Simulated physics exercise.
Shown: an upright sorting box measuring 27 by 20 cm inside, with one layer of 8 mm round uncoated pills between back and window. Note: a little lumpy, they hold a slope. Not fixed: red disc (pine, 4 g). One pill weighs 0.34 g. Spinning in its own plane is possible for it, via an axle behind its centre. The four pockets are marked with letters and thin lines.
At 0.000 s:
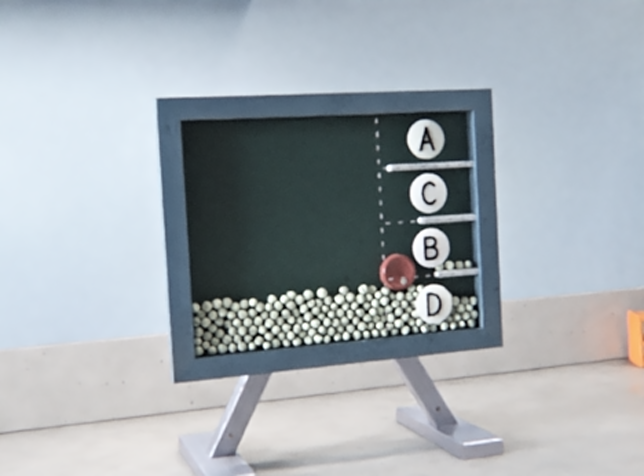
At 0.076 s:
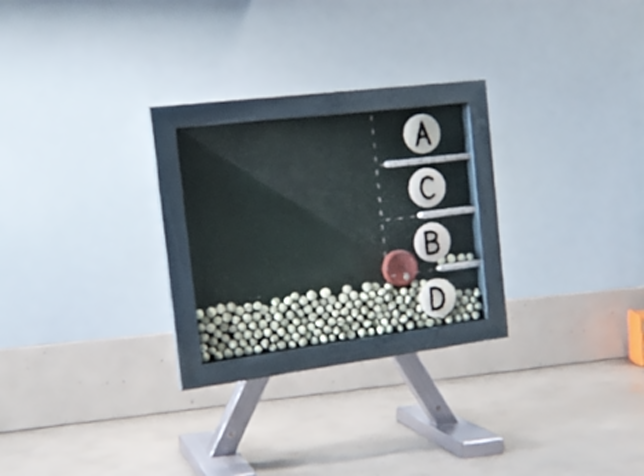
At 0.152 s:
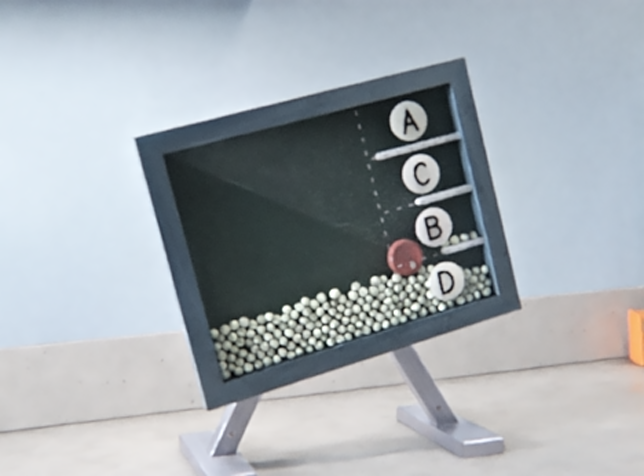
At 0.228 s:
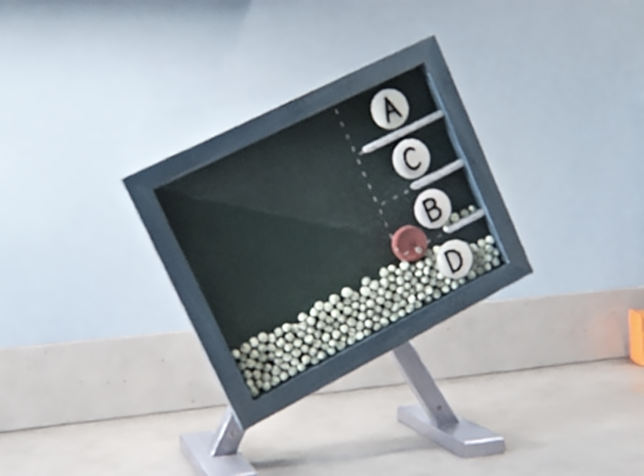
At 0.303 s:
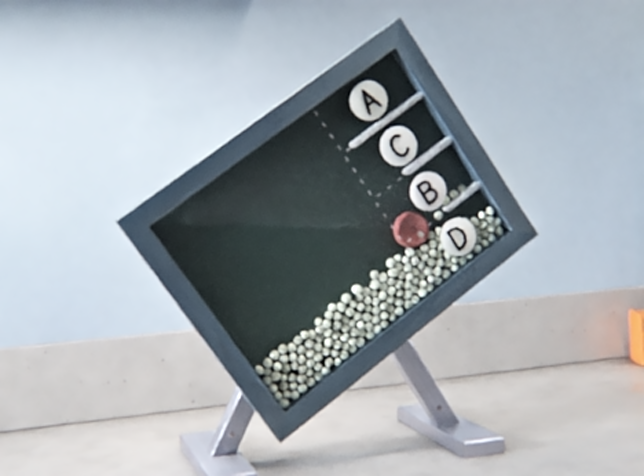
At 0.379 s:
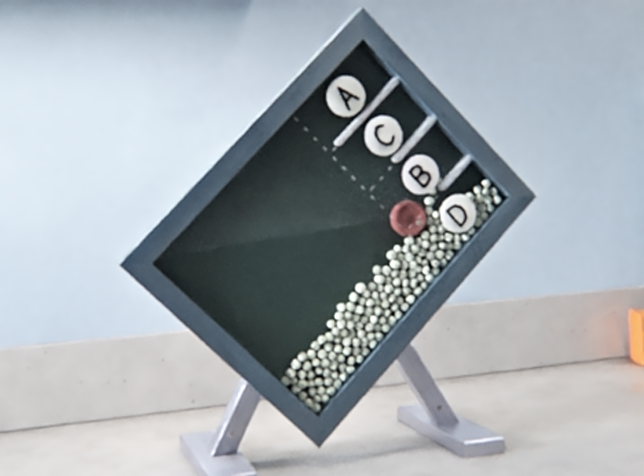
A framed dark box of small pale balls and a red disc turns steadily anticlockwise.
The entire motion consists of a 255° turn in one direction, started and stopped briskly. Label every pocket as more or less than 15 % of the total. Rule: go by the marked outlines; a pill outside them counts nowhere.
Pocket A: More. Pocket B: Less. Pocket C: More. Pocket D: Less.
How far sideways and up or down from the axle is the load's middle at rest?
Some 4 cm right and 8 cm below.
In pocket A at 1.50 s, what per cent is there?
I'd put it around 5 in a hundred.
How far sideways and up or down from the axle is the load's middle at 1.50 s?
The middle sits around 7 cm right and 2 cm below.
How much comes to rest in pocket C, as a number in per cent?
That comes to near 30 percent.
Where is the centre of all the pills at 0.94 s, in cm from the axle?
Right by about 6 cm and below by about 8 cm.
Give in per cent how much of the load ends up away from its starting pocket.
Close to 90 % end up somewhere else.
By 0.94 s, it stands 121° anticlockwise; the pills' middle is 6 cm right of and 8 cm below the centre; nothing in the marked areas.
By 1.50 s, it has come round 199° anticlockwise; the pills' middle is 7 cm right of and 2 cm below the centre; A 5 %.
By 1.98 s, it has come round 255° anticlockwise; the pills' middle is 4 cm right of and 7 cm below the centre; A 35 %, B 5 %, C 25 %.
At rest by 3.0 s, it has come round 255° anticlockwise; A 35 %, B 10 %, C 30 %, D 0 %, elsewhere 25 %.
